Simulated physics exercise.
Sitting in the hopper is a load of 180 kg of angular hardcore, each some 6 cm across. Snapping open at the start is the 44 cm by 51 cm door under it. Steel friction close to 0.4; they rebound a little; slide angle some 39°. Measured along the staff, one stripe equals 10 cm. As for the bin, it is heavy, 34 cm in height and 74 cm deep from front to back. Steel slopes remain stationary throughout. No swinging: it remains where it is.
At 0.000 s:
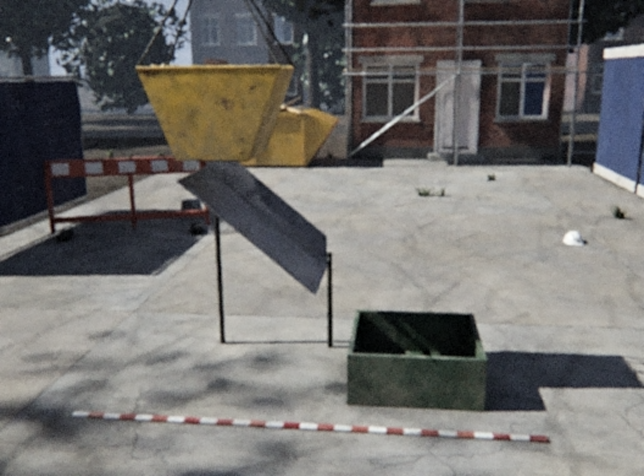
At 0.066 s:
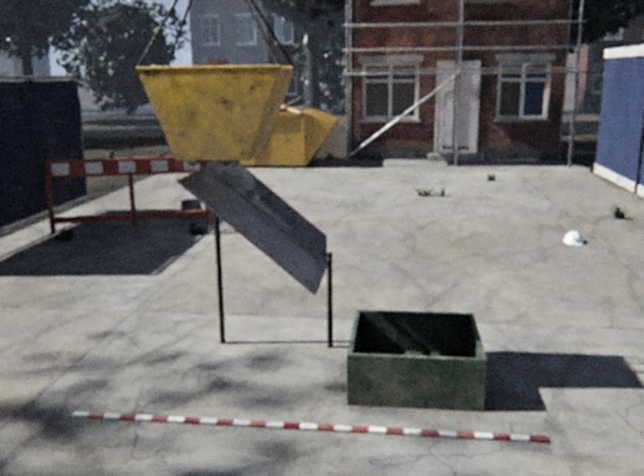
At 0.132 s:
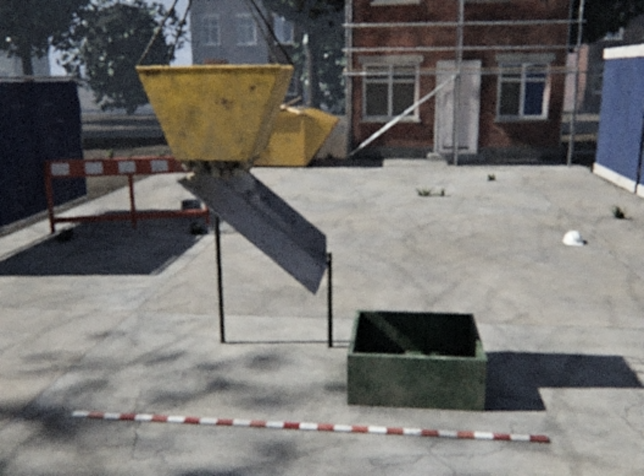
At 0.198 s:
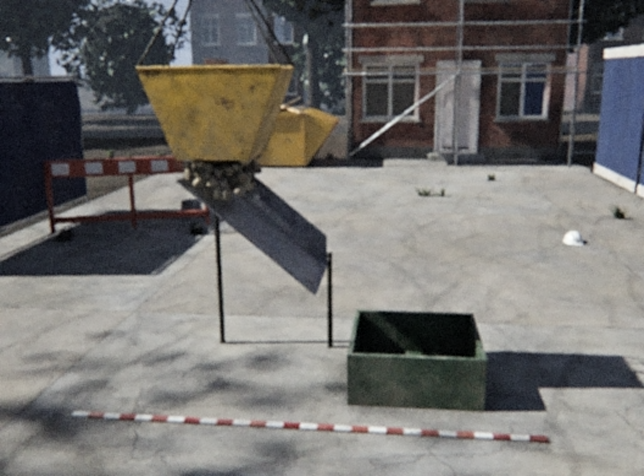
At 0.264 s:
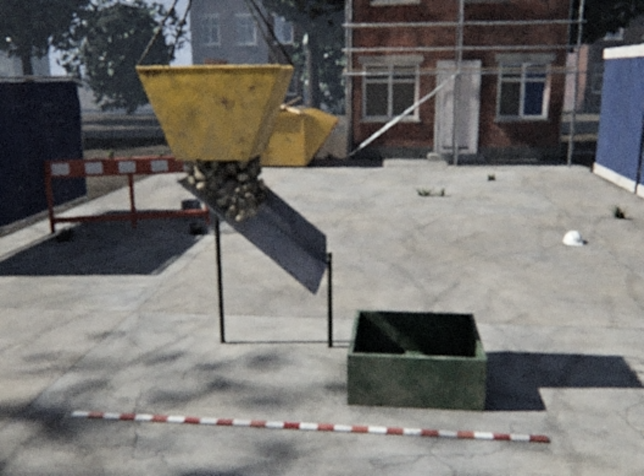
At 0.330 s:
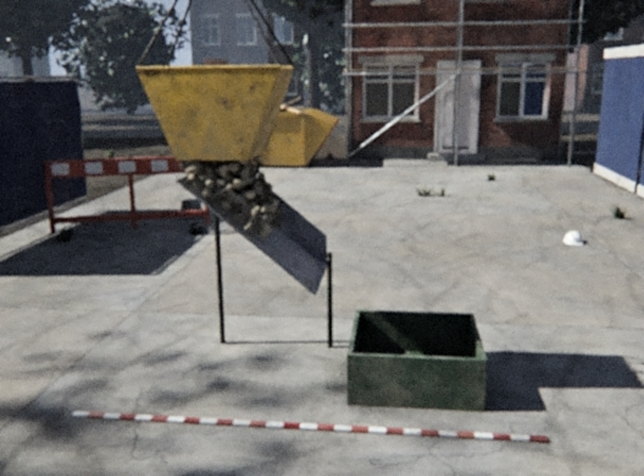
Brownish stones drop from the yellow hopper and slide rightward down the sloping grey chute.
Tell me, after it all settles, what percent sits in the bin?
I'd put it at about 99 percent.
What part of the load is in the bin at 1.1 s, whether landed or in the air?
Around 45 per cent at that point.
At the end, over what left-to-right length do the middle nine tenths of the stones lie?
70 cm.
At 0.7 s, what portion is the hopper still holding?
Roughly 15 per cent still sits inside.
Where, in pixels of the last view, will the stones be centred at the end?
Around (400, 357).
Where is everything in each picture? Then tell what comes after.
In the first picture, the outlet is at (212, 152); nothing has dropped yet.
In the second picture, the outlet is at (212, 152); 3 % is out.
In the third picture, the outlet is at (212, 152); 13 % is out, the lowest stones still above the rim at (221, 173), 141 cm up.
In the fourth picture, the outlet is at (212, 152); 23 % is out, the lowest stones still above the rim at (231, 192), 129 cm up.
In the fifth picture, the outlet is at (212, 152); 30 % is out, the lowest stones still above the rim at (249, 212), 115 cm up.
In the sixth picture, the outlet is at (212, 152); 39 % is out, the lowest stones still above the rim at (269, 225), 105 cm up.
After 0.7 s, 17 % in the hopper, 63 % on the steel, 14 % falling or lying left of the bin, 6 % falling or lying in the bin; the stones farthest right are at (400, 366).
After 1.1 s, 0 % in the hopper, 44 % on the steel, 12 % falling or lying left of the bin, 43 % falling or lying in the bin; the stones farthest right are at (467, 365).
After 1.7 s, 0 % in the hopper, 6 % falling or lying left of the bin, 93 % falling or lying in the bin; the stones farthest right are at (468, 361).
After 2.6 s, 0 % in the hopper, 1 % falling or lying left of the bin, 99 % falling or lying in the bin; the stones farthest right are at (468, 362).
After 4.5 s, 0 % in the hopper, 1 % left of the bin, 99 % in the bin; the stones farthest right are at (468, 362).
